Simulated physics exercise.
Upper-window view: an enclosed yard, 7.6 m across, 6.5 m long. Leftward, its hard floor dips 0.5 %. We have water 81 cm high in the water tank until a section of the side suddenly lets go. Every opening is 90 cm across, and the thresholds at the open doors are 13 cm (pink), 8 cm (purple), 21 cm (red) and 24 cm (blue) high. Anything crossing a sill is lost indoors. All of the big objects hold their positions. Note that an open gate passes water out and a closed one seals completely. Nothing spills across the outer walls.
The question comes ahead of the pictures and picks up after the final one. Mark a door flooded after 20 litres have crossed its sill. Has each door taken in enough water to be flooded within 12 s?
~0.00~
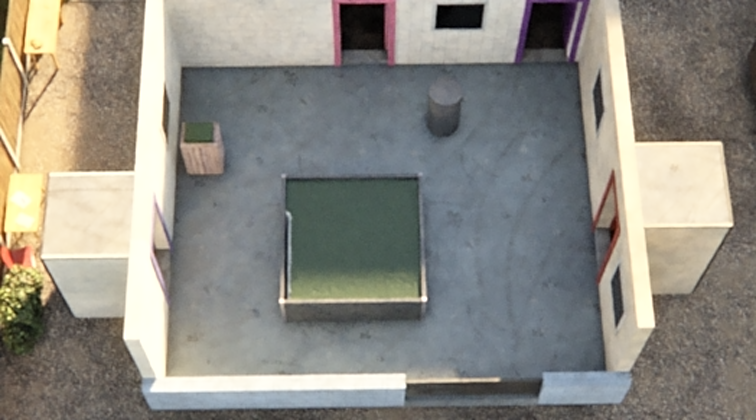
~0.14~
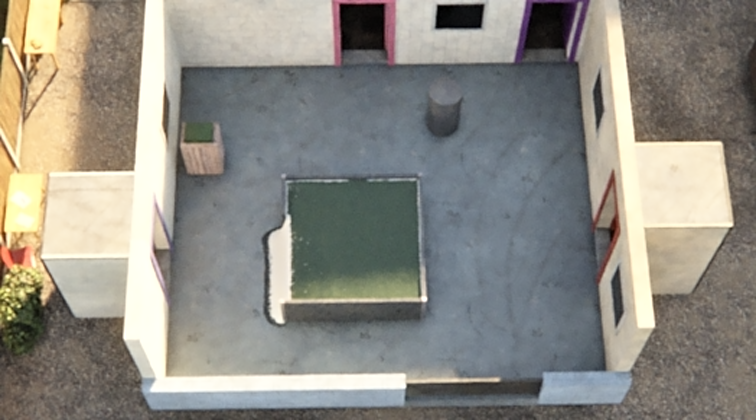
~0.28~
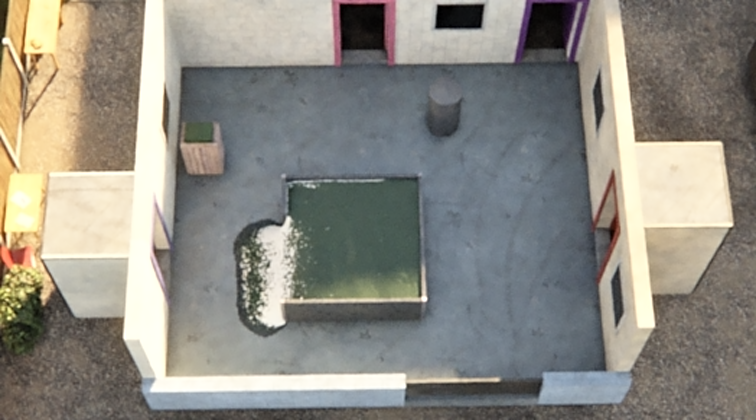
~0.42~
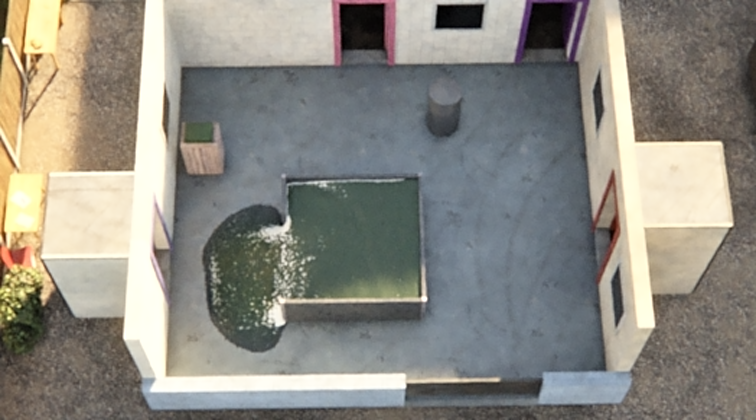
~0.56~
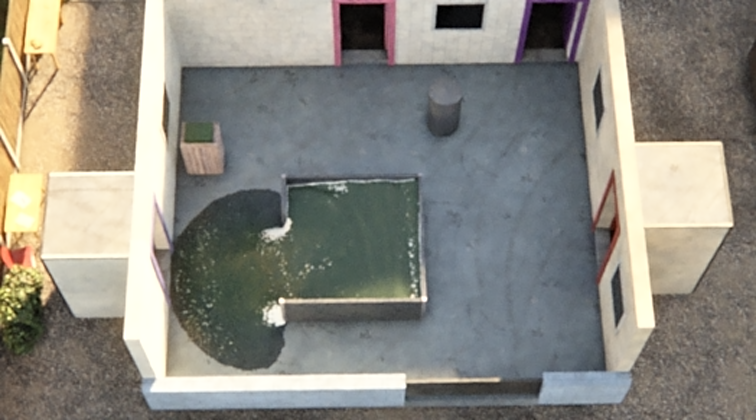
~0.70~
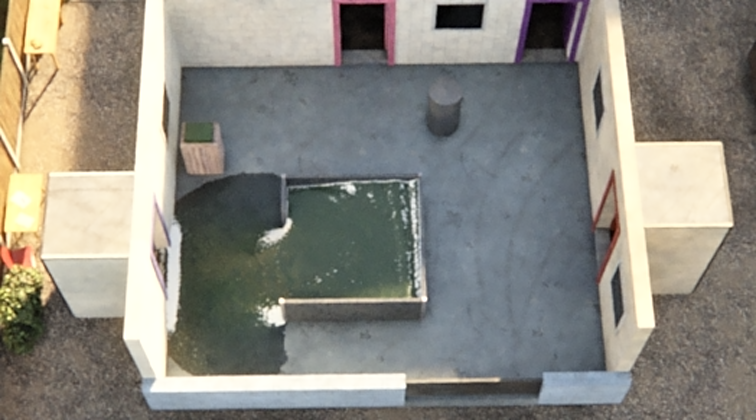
At the end, pink door: Limit unbroken, purple door: Limit broken, red door: Limit unbroken, blue door: Limit broken.
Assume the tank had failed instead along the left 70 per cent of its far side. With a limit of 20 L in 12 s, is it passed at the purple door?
Note: Purple door, beyond the limit.
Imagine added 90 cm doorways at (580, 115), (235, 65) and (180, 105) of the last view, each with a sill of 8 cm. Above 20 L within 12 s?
Door 1: Higher; door 2: Higher; door 3: Lower.
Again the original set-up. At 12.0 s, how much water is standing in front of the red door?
It's some 6.5 centimetres deep.
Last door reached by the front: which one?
Looks like the purple door.
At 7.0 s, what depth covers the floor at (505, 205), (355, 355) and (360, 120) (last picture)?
Depths: About 9, 9 and 6 centimetres.
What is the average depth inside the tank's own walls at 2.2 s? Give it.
37 cm.
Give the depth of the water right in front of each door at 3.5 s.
Door by door, in cm: Pink reads 2, purple reads 0, red reads 0, blue reads 31.
After 1.4 s water covers 20 % of the floor and is deepest (60 cm) near (165, 391); pink door not reached, purple door not reached, red door not reached, blue door 54 cm at the sill, 116 L in.
After 2.2 s water covers 25 % of the floor and is deepest (57 cm) near (168, 341); pink door not reached, purple door not reached, red door not reached, blue door 48 cm at the sill, 268 L in.
After 3.5 s water covers 50 % of the floor and is deepest (34 cm) near (196, 183); pink door 2 cm at the sill, 0 L in, purple door not reached, red door not reached, blue door 31 cm at the sill, 380 L in.
After 7.0 s water covers 90 % of the floor and is deepest (19 cm) near (586, 384); pink door 9 cm at the sill, 0 L in, purple door 4 cm at the sill, 0 L in, red door 8 cm at the sill, 0 L in, blue door 18 cm at the sill, 398 L in.
After 12.0 s water covers 100 % of the floor and is deepest (13 cm) near (402, 189); pink door 10 cm at the sill, 0 L in, purple door 12 cm at the sill, 70 L in, red door 6 cm at the sill, 0 L in, blue door 9 cm at the sill, 398 L in.
